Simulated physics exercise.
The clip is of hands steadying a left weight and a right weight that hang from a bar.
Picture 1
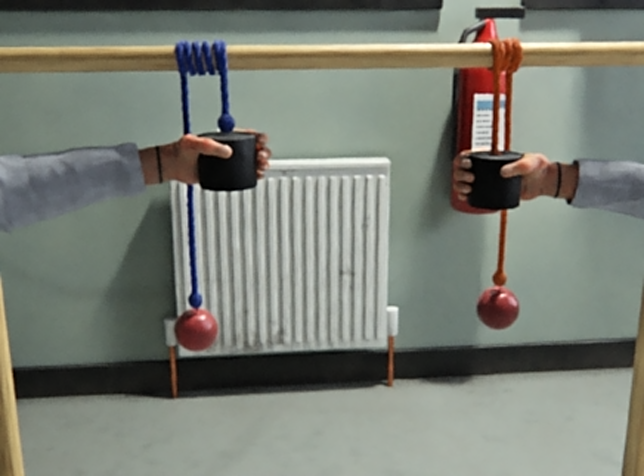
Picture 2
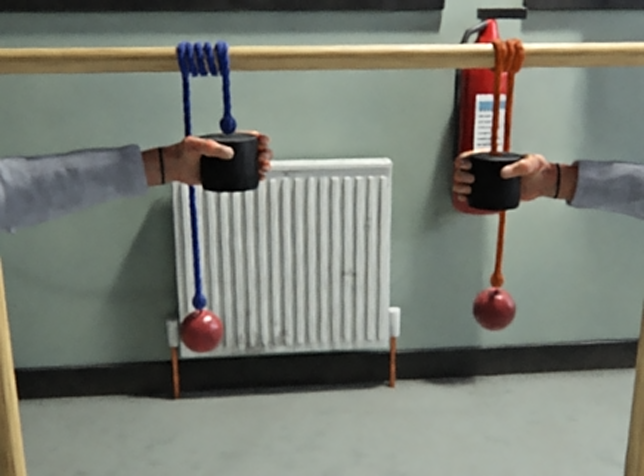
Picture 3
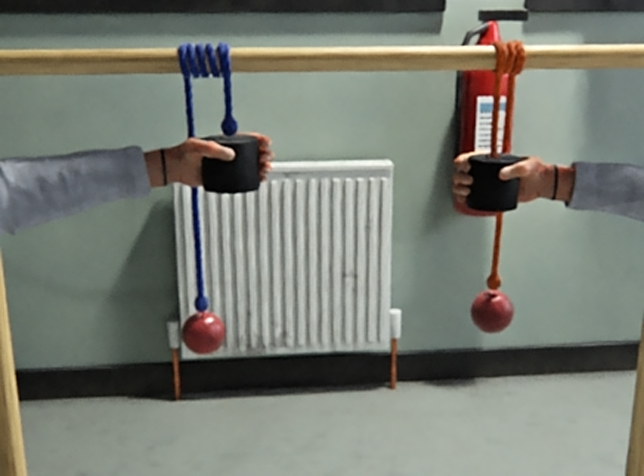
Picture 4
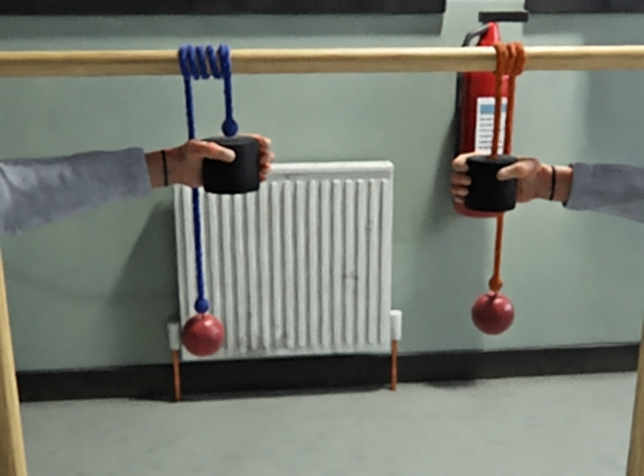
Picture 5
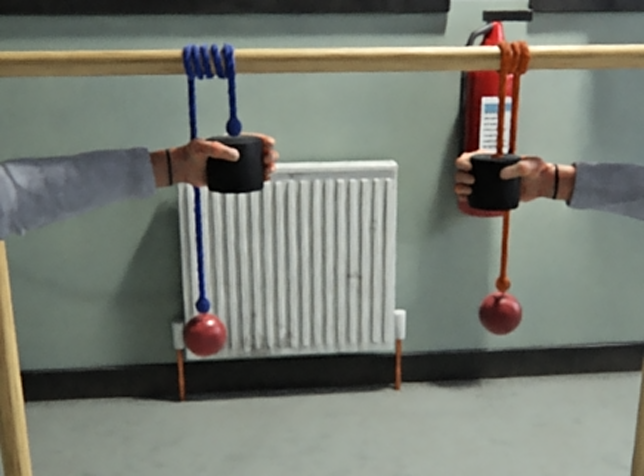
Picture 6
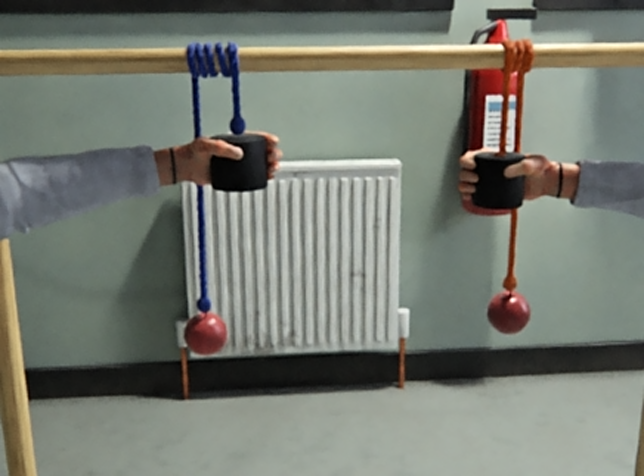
In a room with a radiator and a fire extinguisher, two hands held black cylinders beside blue and orange ropes looped over a wooden rail, while the red balls hanging below swayed only slightly.
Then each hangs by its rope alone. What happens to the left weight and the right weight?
In the end the left weight stays hanging; the right weight is held.
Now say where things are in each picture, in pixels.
The first frame shows left weight (228, 160); right weight (494, 180); left apple (196, 330); right apple (498, 308).
The second frame shows left weight (230, 162); right weight (494, 180).
The third frame shows left weight (231, 163); right weight (493, 182).
The fourth frame shows left weight (231, 165); right weight (491, 183).
The fifth frame shows left weight (235, 164); right weight (494, 181).
The sixth frame shows left weight (239, 162); right weight (498, 180); left rope wound several times round the rail; right rope wound several times round the rail.
Then, 0.24 s after the last picture, left weight hanging near (238, 128); right weight hanging near (500, 185).
Then, 0.58 s after the last picture, left weight hanging near (231, 141); right weight hanging near (505, 188).
Then, 1.08 s after the last picture, left weight hanging near (233, 151); right weight hanging near (501, 191).
At rest, left weight hanging near (234, 151); right weight hanging near (504, 193). The left weight is held and the right weight keeps its height.
